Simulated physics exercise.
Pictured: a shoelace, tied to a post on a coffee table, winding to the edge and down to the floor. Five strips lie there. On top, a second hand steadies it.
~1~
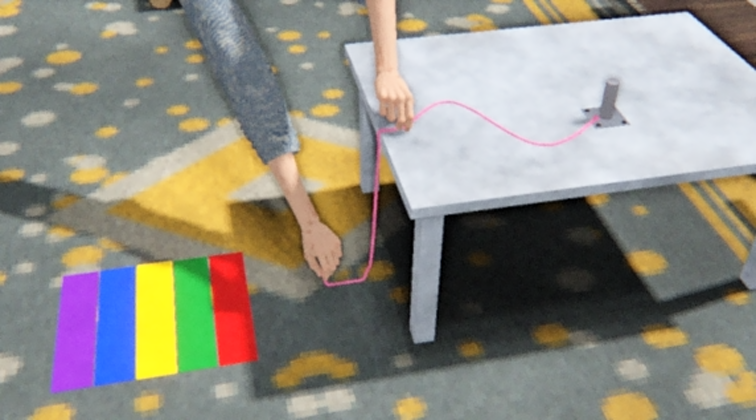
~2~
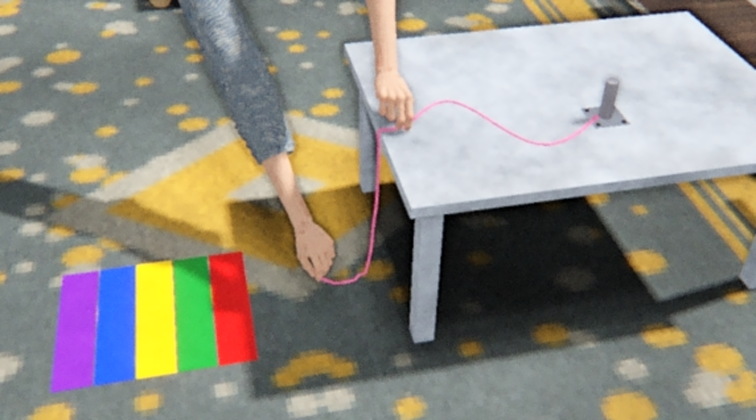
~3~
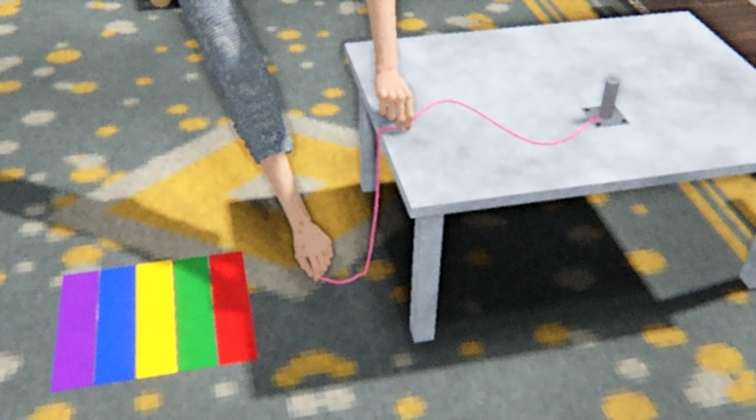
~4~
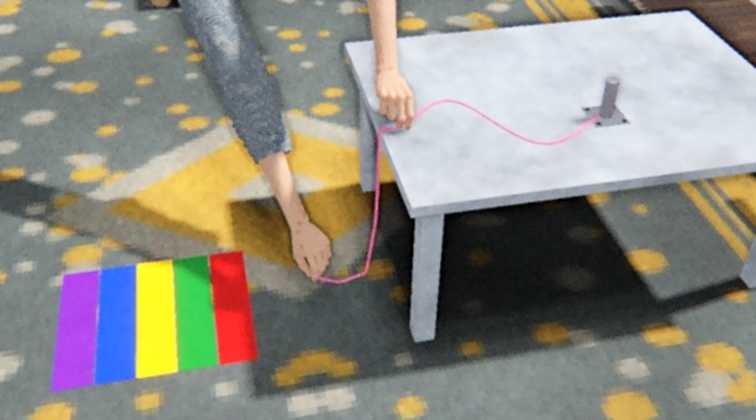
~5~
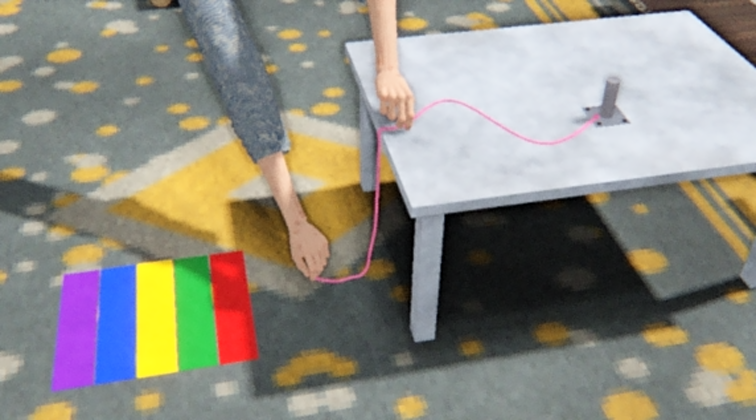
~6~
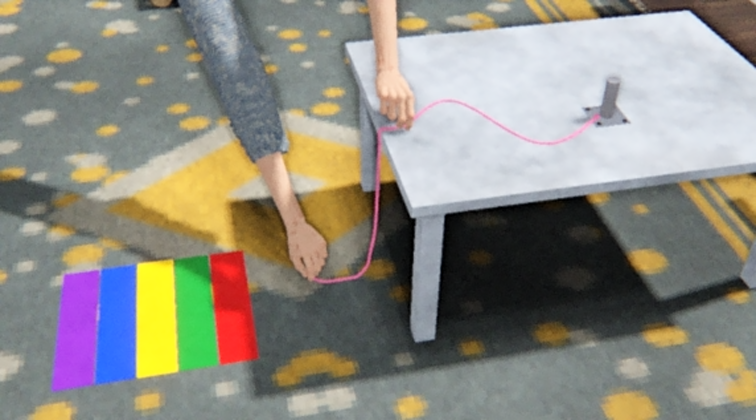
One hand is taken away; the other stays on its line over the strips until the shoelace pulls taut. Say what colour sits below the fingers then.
It is blue.
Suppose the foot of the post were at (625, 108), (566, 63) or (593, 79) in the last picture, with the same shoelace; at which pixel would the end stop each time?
You'd get roughly (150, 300), (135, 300) and (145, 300), one for each try.
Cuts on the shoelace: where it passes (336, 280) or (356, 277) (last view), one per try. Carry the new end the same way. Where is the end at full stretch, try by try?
In order, about (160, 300) and about (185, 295).
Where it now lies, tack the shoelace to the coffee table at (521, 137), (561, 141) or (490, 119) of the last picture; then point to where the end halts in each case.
Taking them in turn, I'd expect around (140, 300), (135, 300) and finally (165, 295).
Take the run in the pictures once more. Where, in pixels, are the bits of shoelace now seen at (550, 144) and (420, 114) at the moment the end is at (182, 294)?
At (523, 122), then (376, 155).
Soon after, end near (182, 294); over green.
After that, end near (141, 300); over yellow.
At the stop, end near (117, 304); over blue. It gets as far as the blue strip.
